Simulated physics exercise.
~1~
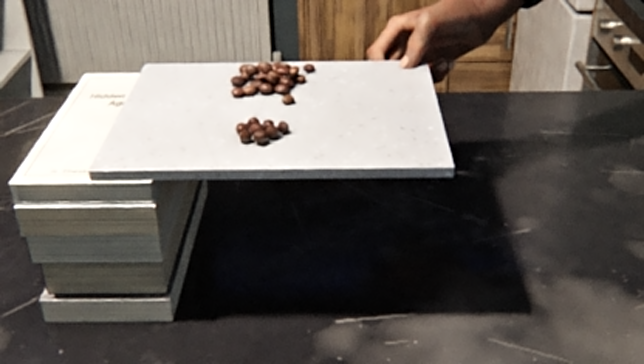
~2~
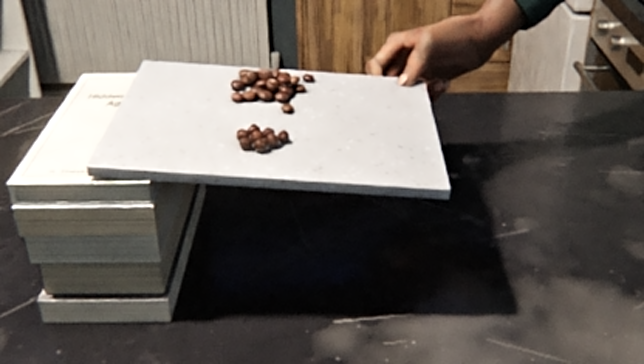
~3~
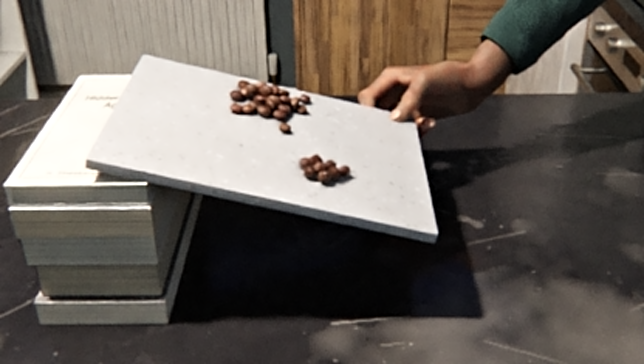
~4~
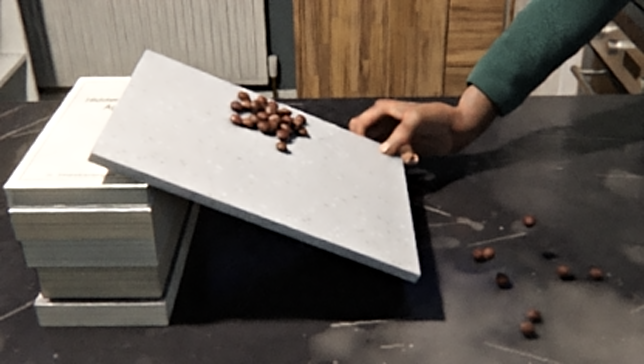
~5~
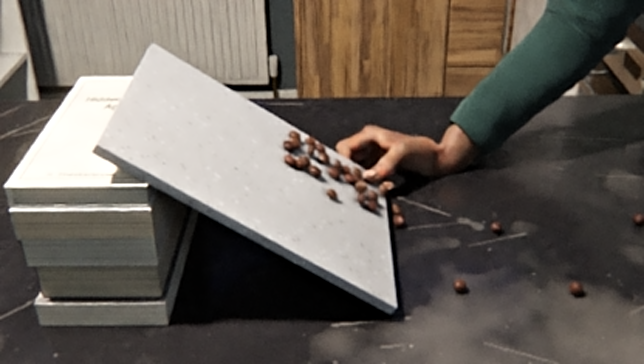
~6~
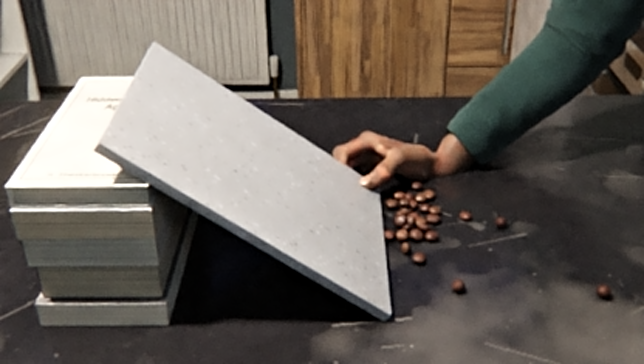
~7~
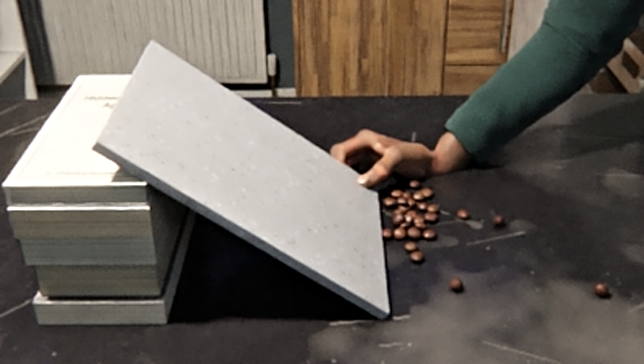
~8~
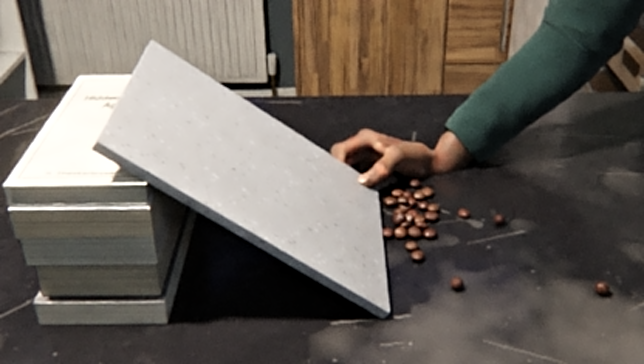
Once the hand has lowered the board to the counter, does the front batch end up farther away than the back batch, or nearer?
The front batch ends up farther away, scattering off to the right, while most of the back batch stops near the foot of the board.
